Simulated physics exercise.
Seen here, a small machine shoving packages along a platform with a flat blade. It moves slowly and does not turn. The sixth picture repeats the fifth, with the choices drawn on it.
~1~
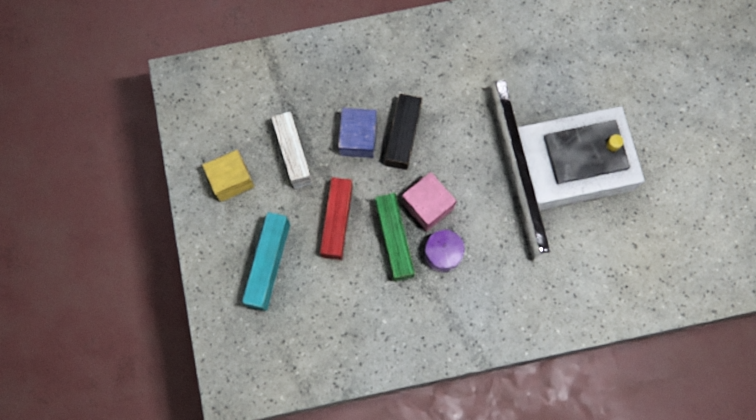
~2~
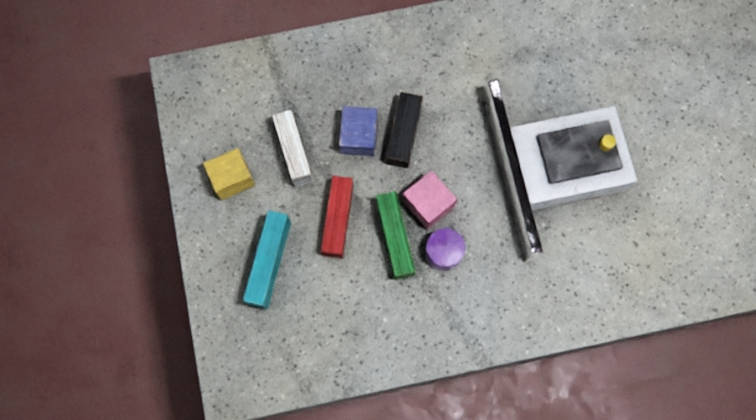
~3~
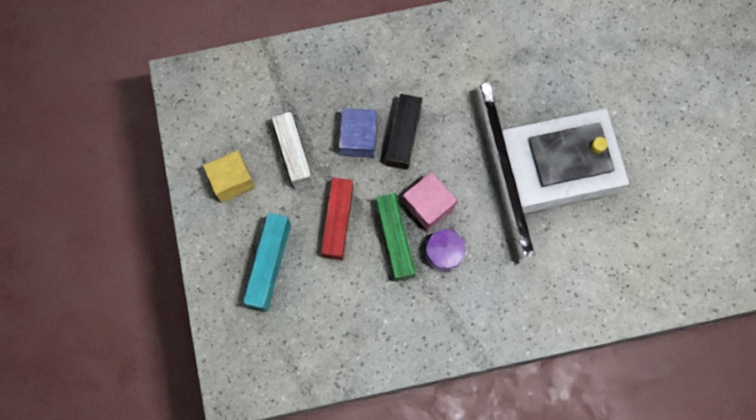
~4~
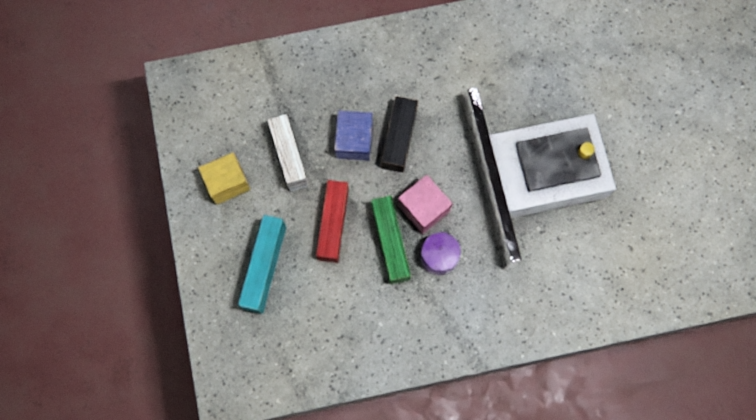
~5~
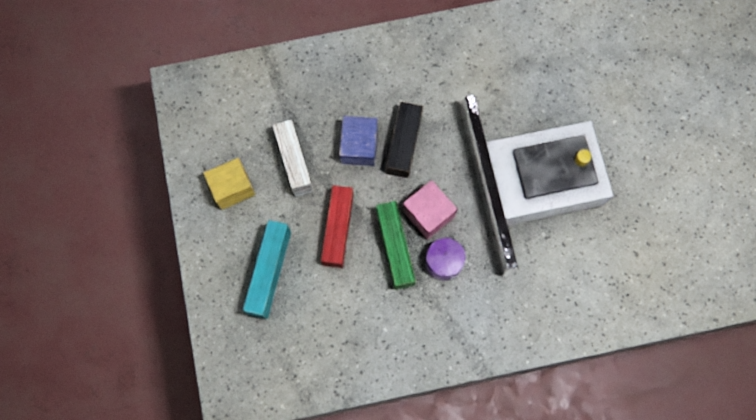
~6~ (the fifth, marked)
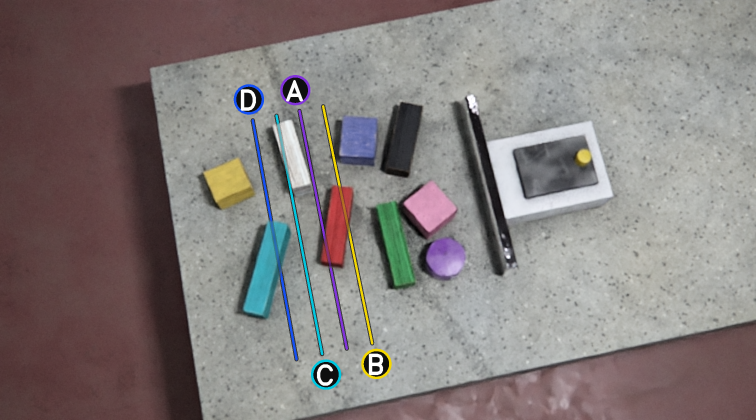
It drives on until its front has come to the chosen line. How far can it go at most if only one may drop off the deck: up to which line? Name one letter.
Line D.
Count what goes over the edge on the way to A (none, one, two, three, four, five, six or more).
By then, none.
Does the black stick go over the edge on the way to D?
No.
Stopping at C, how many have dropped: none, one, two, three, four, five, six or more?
In all, none.
On the copy, A at (322, 225); B at (347, 220); C at (298, 230); D at (274, 235).
On D. First, robot (471, 184); purple canister (401, 269); blue crate (351, 143).
Then, robot (393, 200); yellow crate (225, 186); turquoise stick (249, 272).
Finally, robot (334, 212); yellow crate (167, 198); turquoise stick (190, 285); none fallen.
By contrast, A is within the limit but short; B is within the limit but short; C is within the limit but short.
